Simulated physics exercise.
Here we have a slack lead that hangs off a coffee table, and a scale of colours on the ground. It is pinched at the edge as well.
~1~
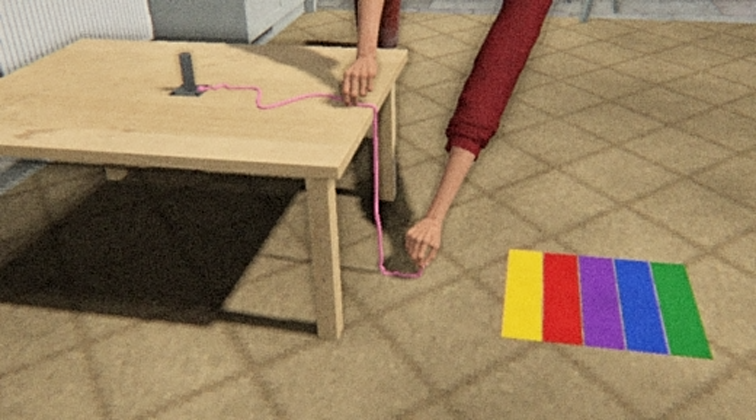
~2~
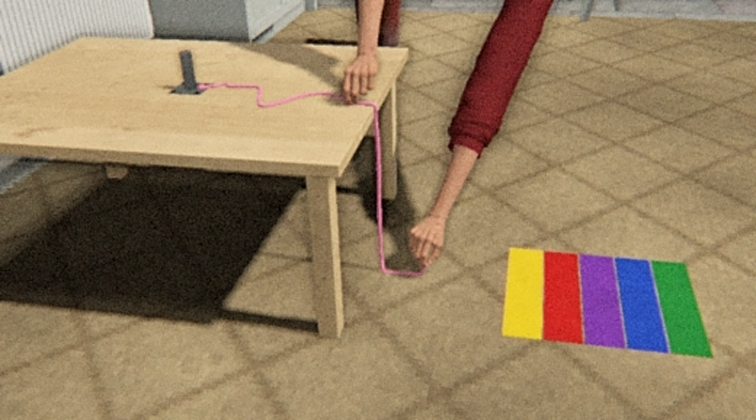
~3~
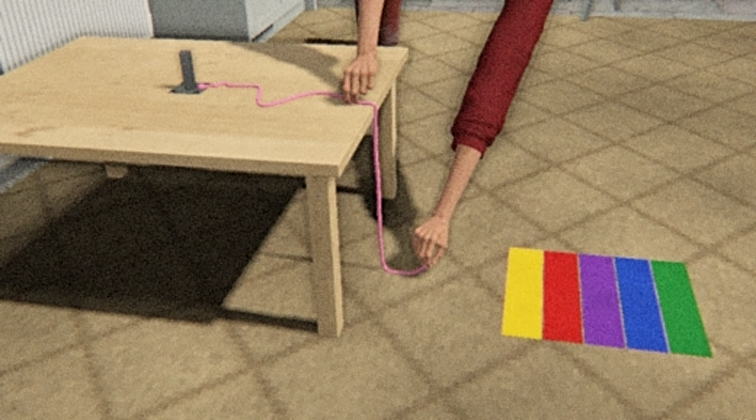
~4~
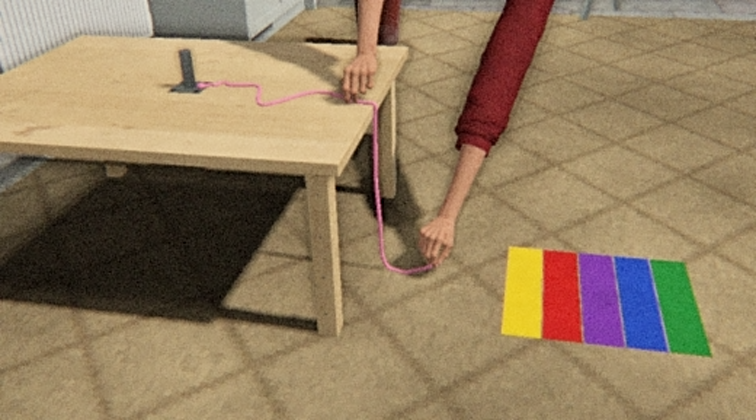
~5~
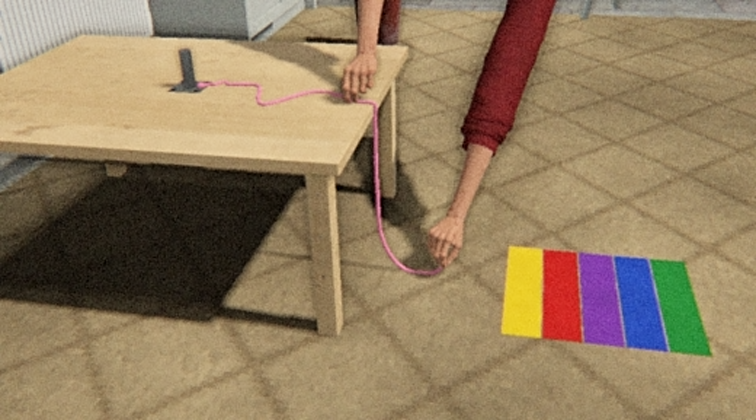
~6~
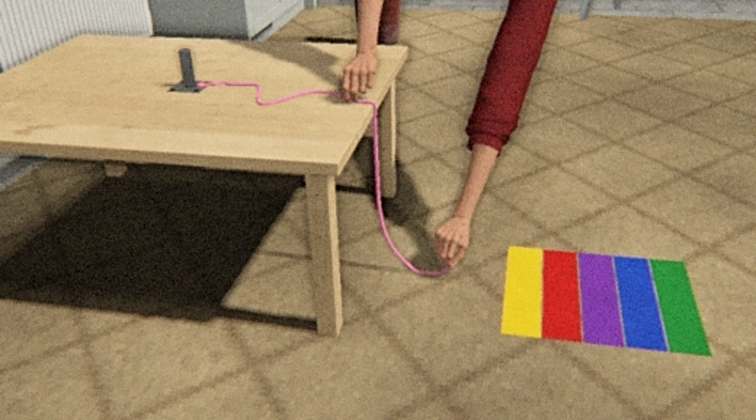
Beside a wooden table on a tiled floor, a hand slowly drawing the low end of a pink cord slightly right.
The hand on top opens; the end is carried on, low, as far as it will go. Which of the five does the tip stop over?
It gets as far as the blue strip.
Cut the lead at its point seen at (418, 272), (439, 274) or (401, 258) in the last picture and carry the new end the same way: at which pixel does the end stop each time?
About (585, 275), (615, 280) and (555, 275).
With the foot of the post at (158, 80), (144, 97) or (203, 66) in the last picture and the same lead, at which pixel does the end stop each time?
Near (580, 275), (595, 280) and (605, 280).
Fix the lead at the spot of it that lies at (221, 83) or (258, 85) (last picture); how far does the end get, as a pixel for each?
In that order: (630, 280) and (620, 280).
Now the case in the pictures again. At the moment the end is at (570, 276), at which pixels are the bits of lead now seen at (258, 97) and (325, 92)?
Near (294, 95) and (376, 115).
Early on, end near (570, 276); over red.
Midway, end near (613, 280); over purple.
At the end of the slack, end near (639, 282); over blue. The blue one.
